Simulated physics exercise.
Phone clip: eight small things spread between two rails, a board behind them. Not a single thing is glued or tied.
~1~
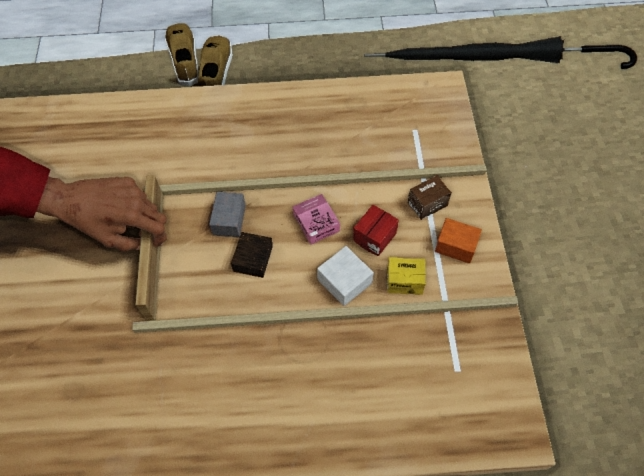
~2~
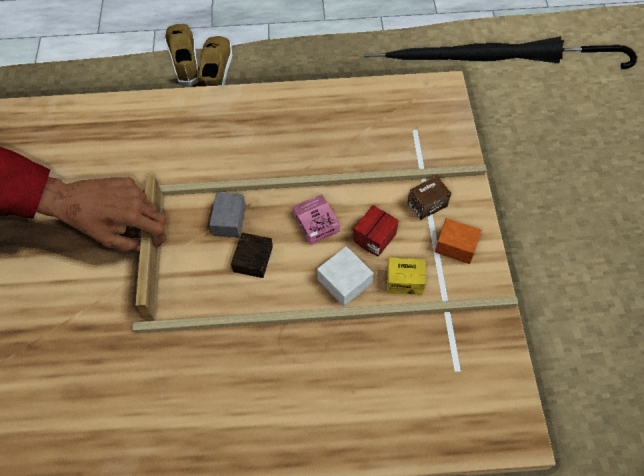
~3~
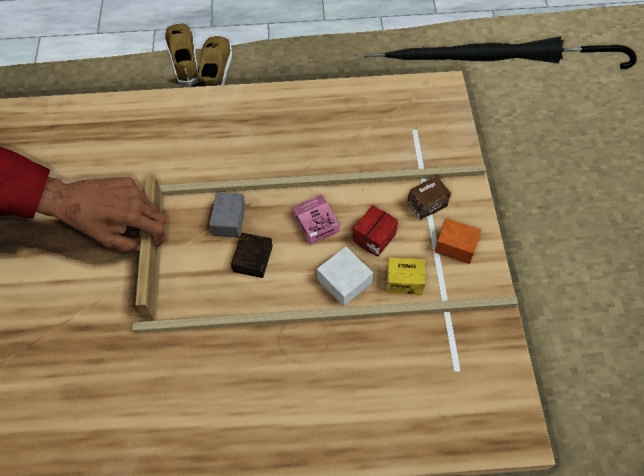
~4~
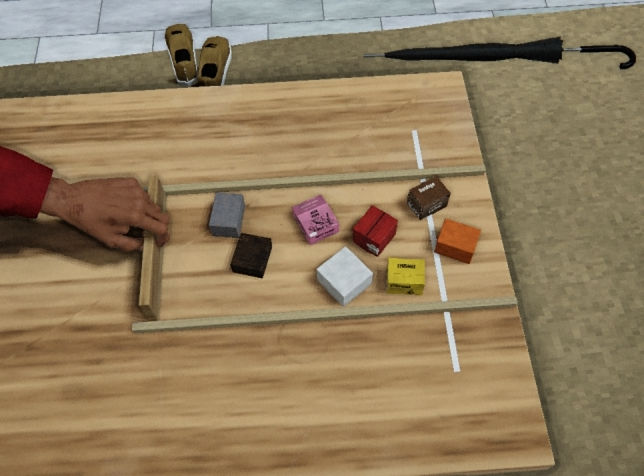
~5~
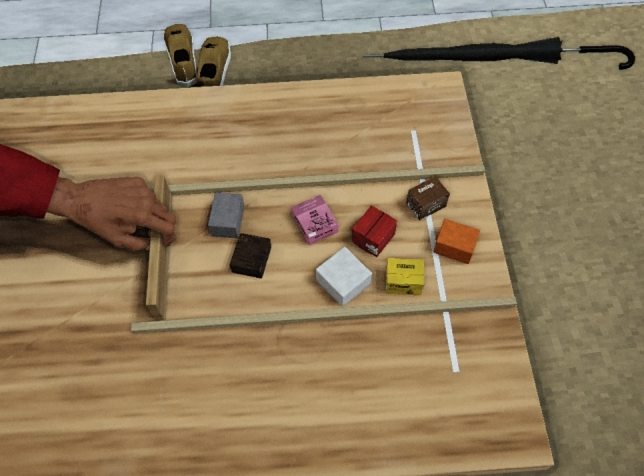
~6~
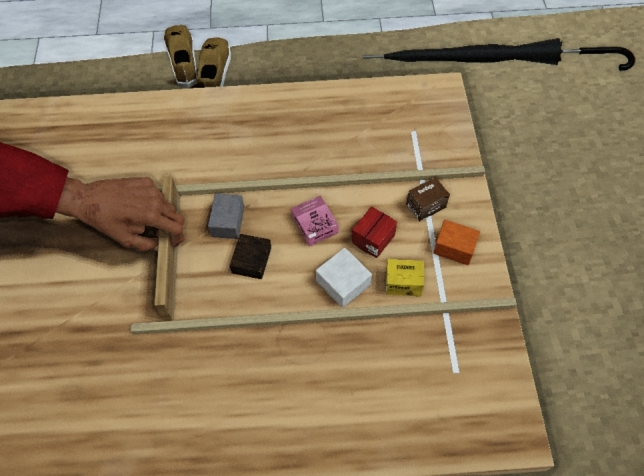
On a wooden table, a hand in a red sleeve held a board behind eight scattered blocks between two rails, then slid it slightly to the right while the blocks stayed where they were.
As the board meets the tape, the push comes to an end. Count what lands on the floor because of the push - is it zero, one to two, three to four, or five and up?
Once the push stops, one or two will be gone from the table.
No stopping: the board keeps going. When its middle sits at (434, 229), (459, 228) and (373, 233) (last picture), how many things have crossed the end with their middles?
First 2, then 5, finally 0.
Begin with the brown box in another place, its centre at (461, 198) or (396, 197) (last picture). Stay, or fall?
At the first place it goes off the edge, and at the second it goes off the edge.
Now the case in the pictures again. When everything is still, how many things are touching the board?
The count comes out at 3.
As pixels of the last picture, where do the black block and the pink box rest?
The black block settles near (449, 235); as for the pink box, near (469, 189).
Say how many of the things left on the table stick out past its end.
Things overhanging at the end: 2.
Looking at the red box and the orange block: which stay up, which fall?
First, the red box keeps its place; then the orange block does not stay.
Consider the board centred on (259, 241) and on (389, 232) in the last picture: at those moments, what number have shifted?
2 and 8.
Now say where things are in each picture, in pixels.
In the first frame, orange block (458, 241); brown box (429, 197); yellow box (406, 276); board (151, 246); tape (434, 238).
In the second frame, brown box (429, 198); pink box (316, 219).
In the third frame, yellow box (406, 276); board (150, 247).
In the fourth frame, orange block (457, 241); red box (375, 231).
In the fifth frame, brown box (428, 198); white block (344, 277).
In the sixth frame, orange block (457, 242); brown box (428, 199); yellow box (405, 278); board (168, 247); tape (433, 239).
Soon after, none off yet; orange block at rest near (457, 242); brown box at rest near (428, 199); yellow box at rest near (405, 278).
After that, none off yet; orange block at rest near (457, 242); brown box moving near (433, 199); yellow box displaced a little near (417, 277).
In the end, the number that fall off is one or two; gone, brown box and orange block.
